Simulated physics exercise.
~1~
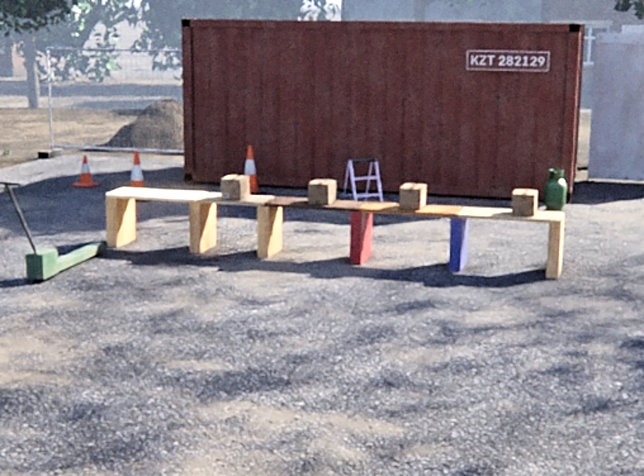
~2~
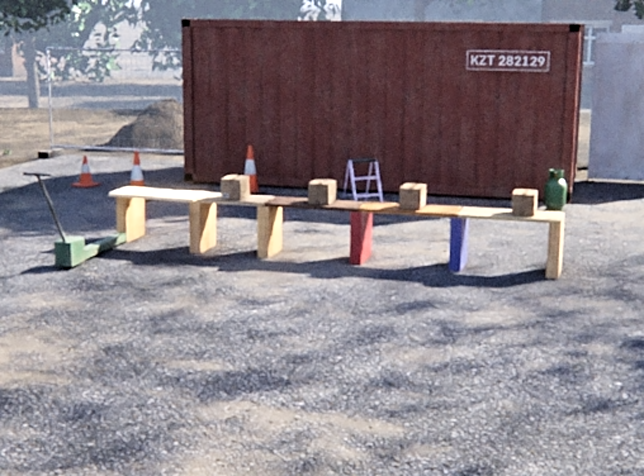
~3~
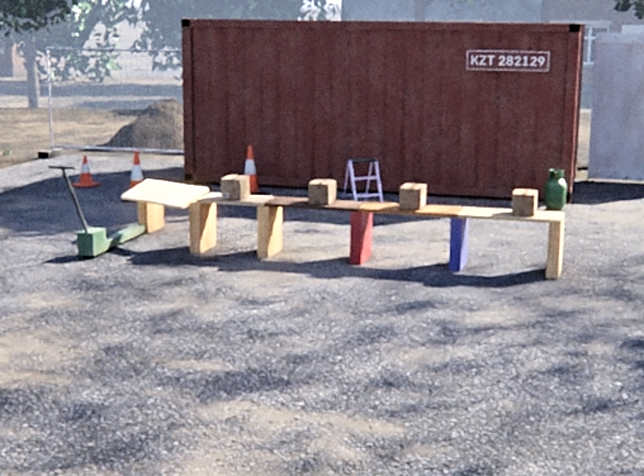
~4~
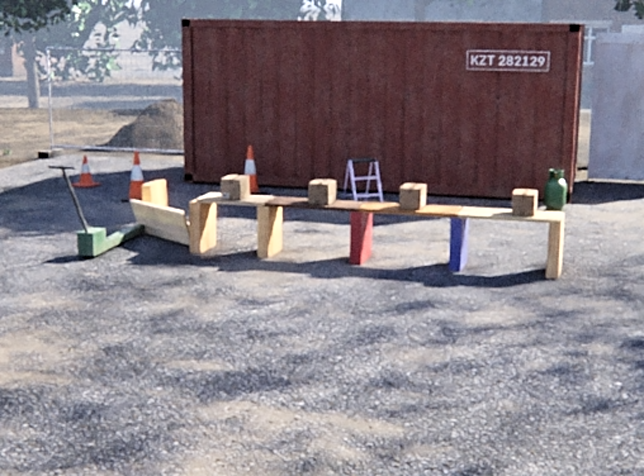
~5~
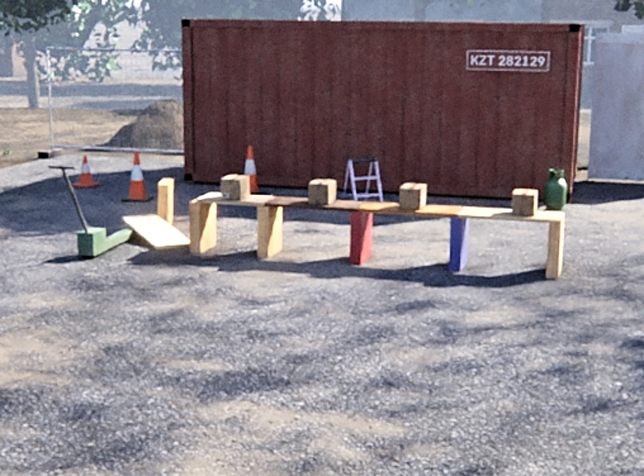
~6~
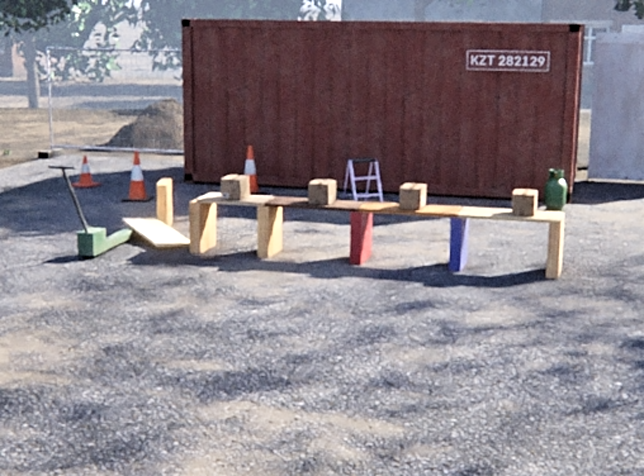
A green jack slides into the leftmost upright, and the end board tips off onto the gravel.
